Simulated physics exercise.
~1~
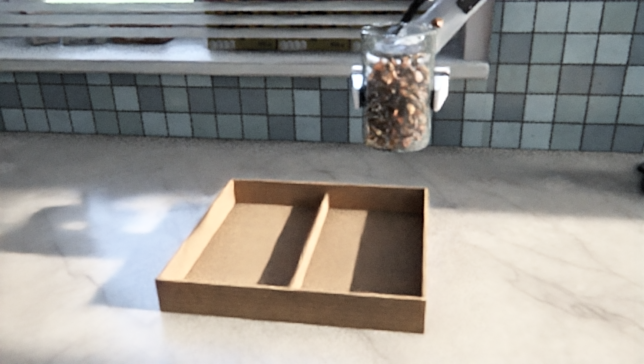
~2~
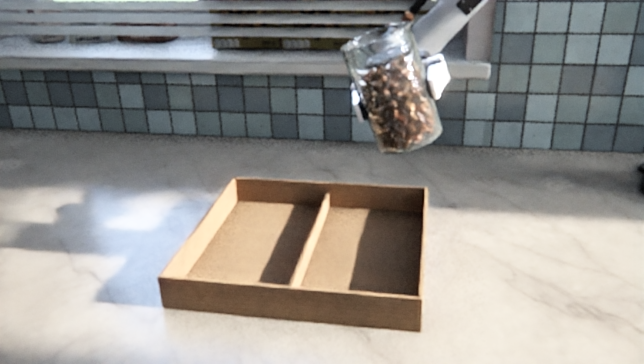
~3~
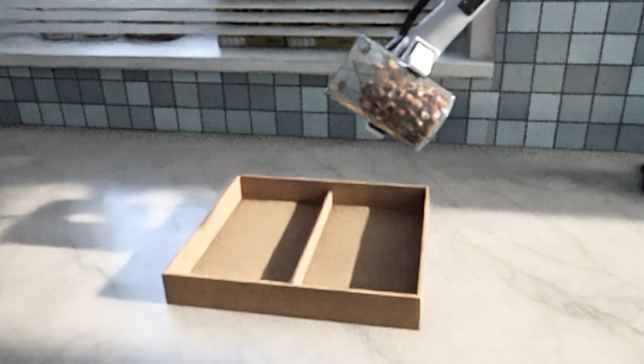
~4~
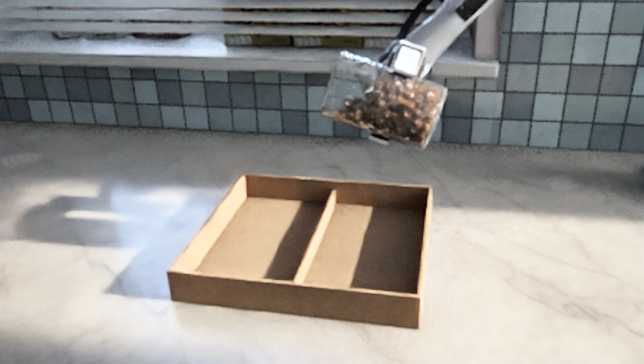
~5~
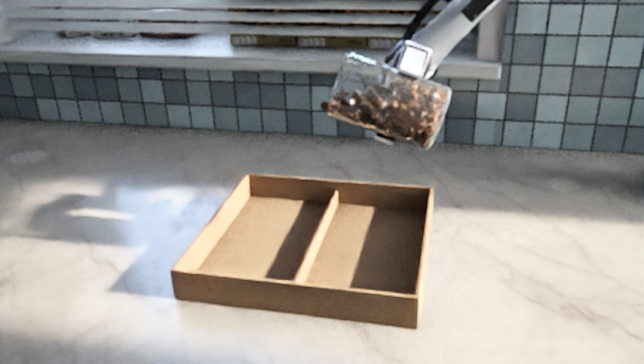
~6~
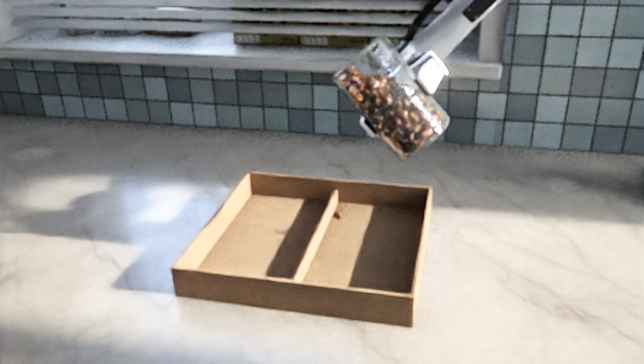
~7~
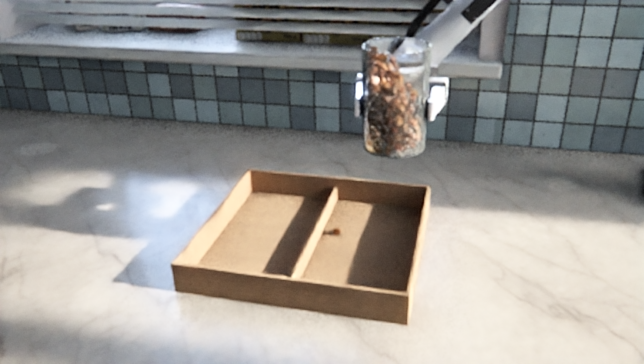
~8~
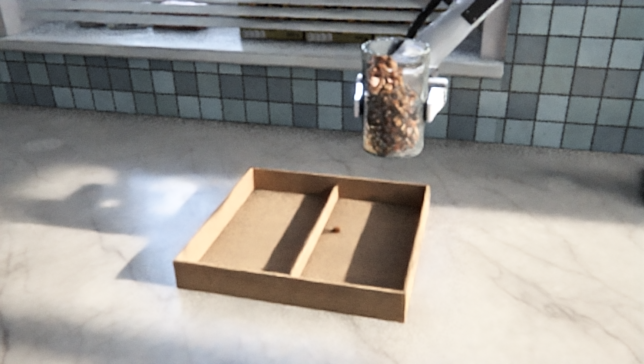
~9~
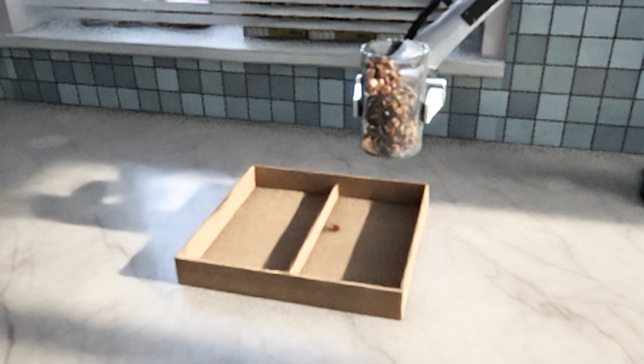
On a pale marbled counter before a blue-grey tiled wall and a slatted window, seen from slightly above, a shallow brown tray divided in two by a cross wall sits below a clear tumbler. A robot gripper holds the tumbler, which is well filled with mixed brown pellets, above and behind the tray. The gripper tips it leftward until it lies nearly on its side, and the pellets slump toward the mouth. As it swings back upright, a single pellet lands in the tray's right part. The tumbler then stays still, still holding nearly all its pellets.
